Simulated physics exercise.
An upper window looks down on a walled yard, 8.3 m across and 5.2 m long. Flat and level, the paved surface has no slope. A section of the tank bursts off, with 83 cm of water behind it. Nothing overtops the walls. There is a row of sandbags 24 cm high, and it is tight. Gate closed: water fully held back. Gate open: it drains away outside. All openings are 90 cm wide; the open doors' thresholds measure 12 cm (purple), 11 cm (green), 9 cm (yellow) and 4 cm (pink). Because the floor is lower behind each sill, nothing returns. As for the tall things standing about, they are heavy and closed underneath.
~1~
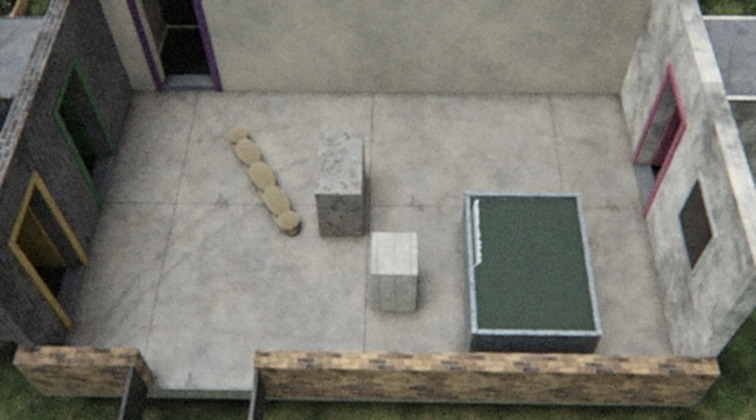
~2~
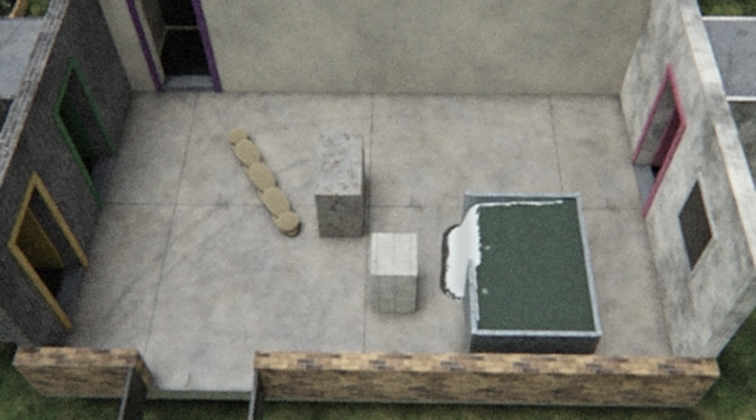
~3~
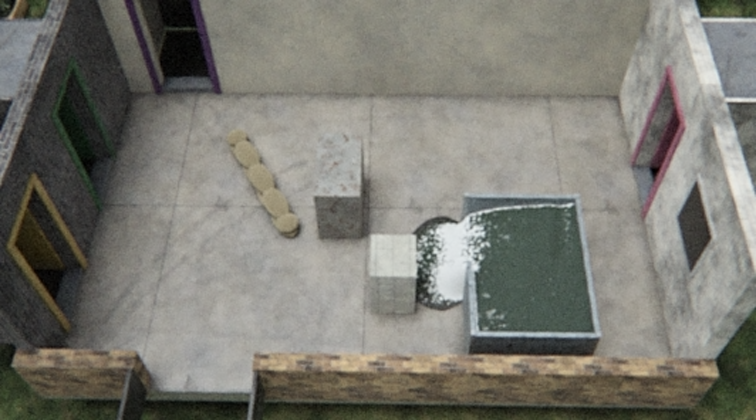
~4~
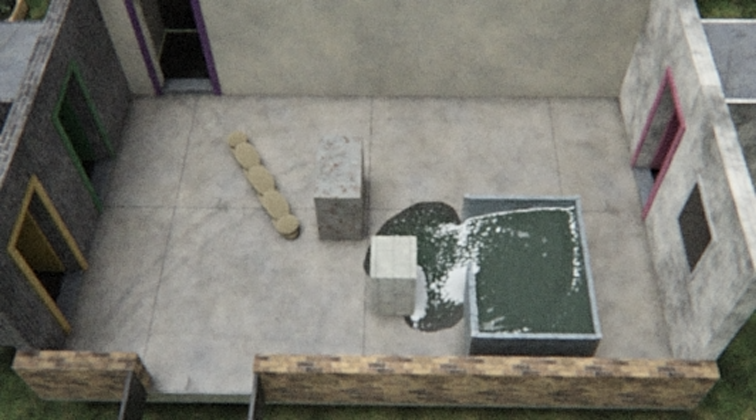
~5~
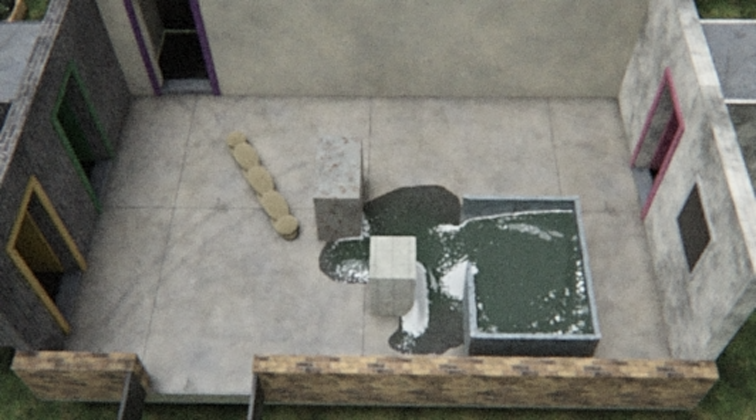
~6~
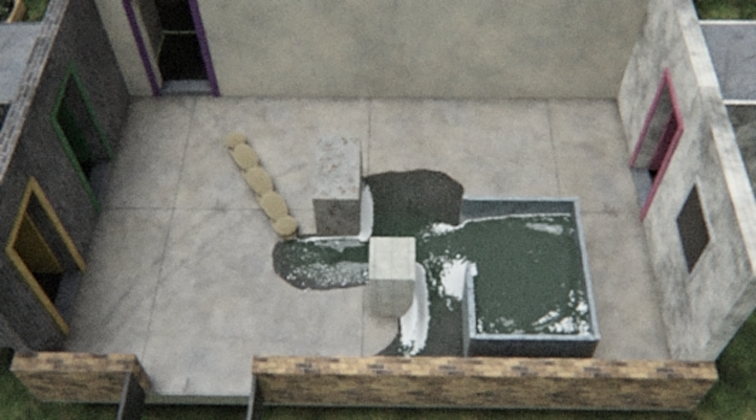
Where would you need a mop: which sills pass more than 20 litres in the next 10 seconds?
As I see it, purple door: Below the cap, green door: Below the cap, yellow door: Above the cap, pink door: Below the cap.
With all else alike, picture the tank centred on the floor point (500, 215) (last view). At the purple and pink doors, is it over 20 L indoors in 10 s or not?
For the purple door, the amount is too high; for the pink door, the amount is acceptable.
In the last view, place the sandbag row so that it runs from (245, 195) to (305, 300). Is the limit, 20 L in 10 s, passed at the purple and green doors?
Against that limit: Purple below, green not over.
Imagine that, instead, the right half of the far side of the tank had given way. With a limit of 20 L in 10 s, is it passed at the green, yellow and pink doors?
Compared with the limit, green is lower, yellow is lower and pink is higher.
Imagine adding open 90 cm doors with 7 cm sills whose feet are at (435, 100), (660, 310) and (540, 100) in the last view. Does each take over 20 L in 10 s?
More, less, less.
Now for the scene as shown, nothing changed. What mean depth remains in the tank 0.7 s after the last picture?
Mean depth: Some 50 cm.
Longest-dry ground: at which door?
The pink door.
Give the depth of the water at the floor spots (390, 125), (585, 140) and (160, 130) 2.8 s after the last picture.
I'd read it as roughly 5, 2 and 3 cm, in that order.
Then, 0.7 s after the last picture water covers 30 % of the floor and is deepest (52 cm) near (367, 234); purple door not reached, green door not reached, yellow door not reached, pink door not reached.
Then, 1.5 s after the last picture water covers 45 % of the floor and is deepest (38 cm) near (367, 234); purple door not reached, green door 3 cm at the sill, 0 L in, yellow door 17 cm at the sill, 13 L in, pink door not reached.
Then, 2.8 s after the last picture water covers 70 % of the floor and is deepest (25 cm) near (367, 234); purple door 3 cm at the sill, 0 L in, green door 6 cm at the sill, 0 L in, yellow door 16 cm at the sill, 70 L in, pink door not reached.
Then, 5.3 s after the last picture water covers 90 % of the floor and is deepest (14 cm) near (367, 234); purple door 9 cm at the sill, 0 L in, green door 10 cm at the sill, 0 L in, yellow door 12 cm at the sill, 106 L in, pink door 6 cm at the sill, 1 L in.
Then, 9.3 s after the last picture water covers 95 % of the floor and is deepest (12 cm) near (673, 384); purple door 9 cm at the sill, 0 L in, green door 9 cm at the sill, 1 L in, yellow door 8 cm at the sill, 114 L in, pink door 4 cm at the sill, 6 L in.
